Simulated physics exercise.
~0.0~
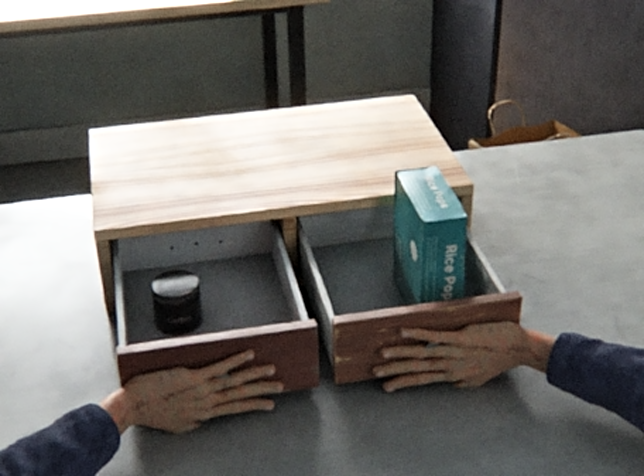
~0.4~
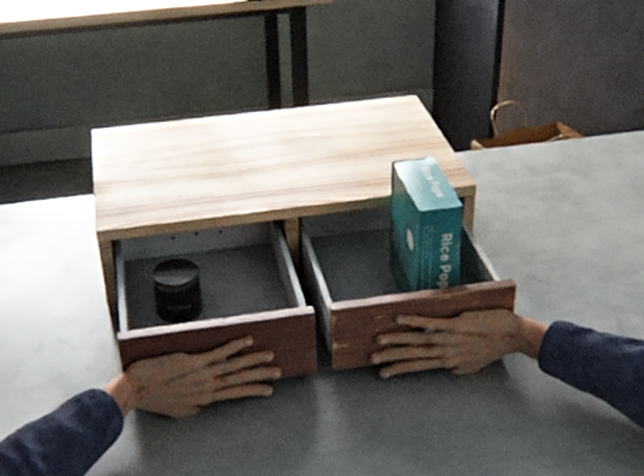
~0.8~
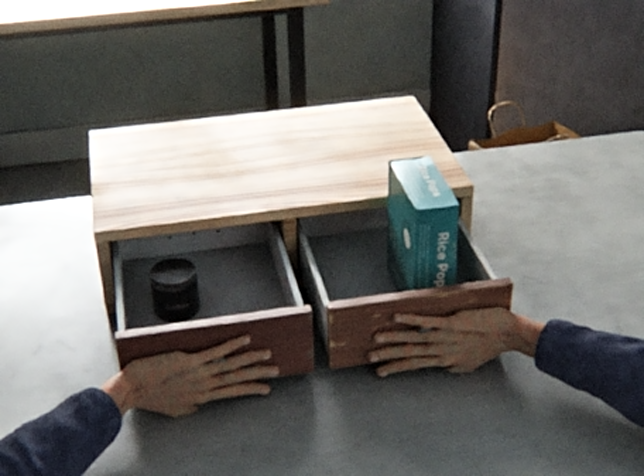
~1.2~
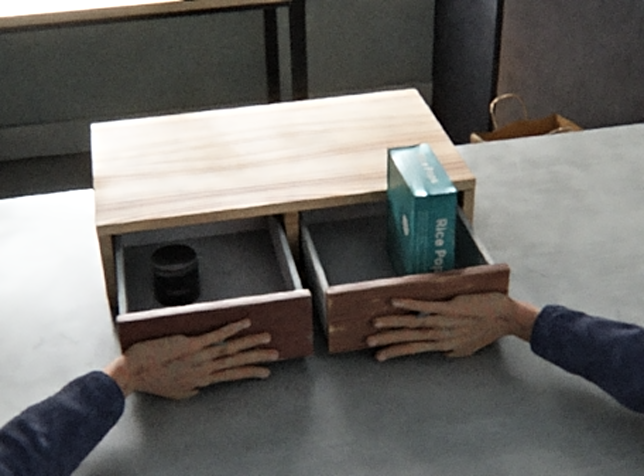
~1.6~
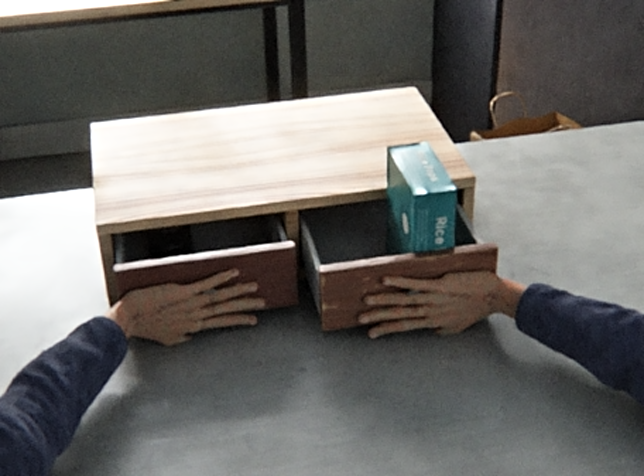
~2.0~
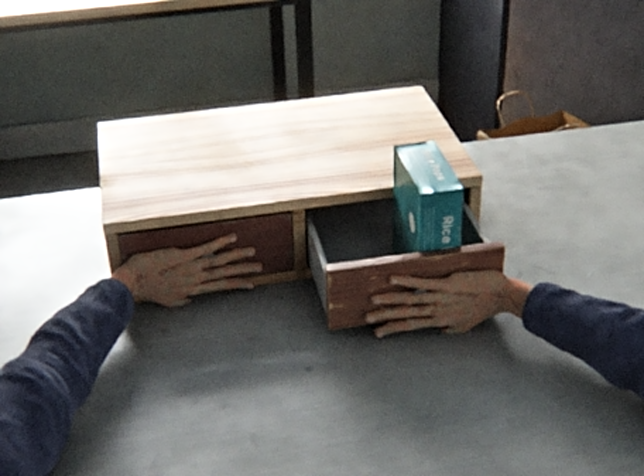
Two hands in dark blue sleeves press on the reddish-brown fronts of two open drawers in a pale wooden chest, seen from above and in front on a grey tabletop. A round black jar sits in the left drawer, and a tall turquoise box stands upright in the right one, rising above the drawer's sides. The hands push both drawers inward together, and the jar slips out of sight beneath the chest top. The right drawer stops partway, with the box close against the chest's front edge. The left drawer keeps sliding until it shuts flush, while the right stays ajar.
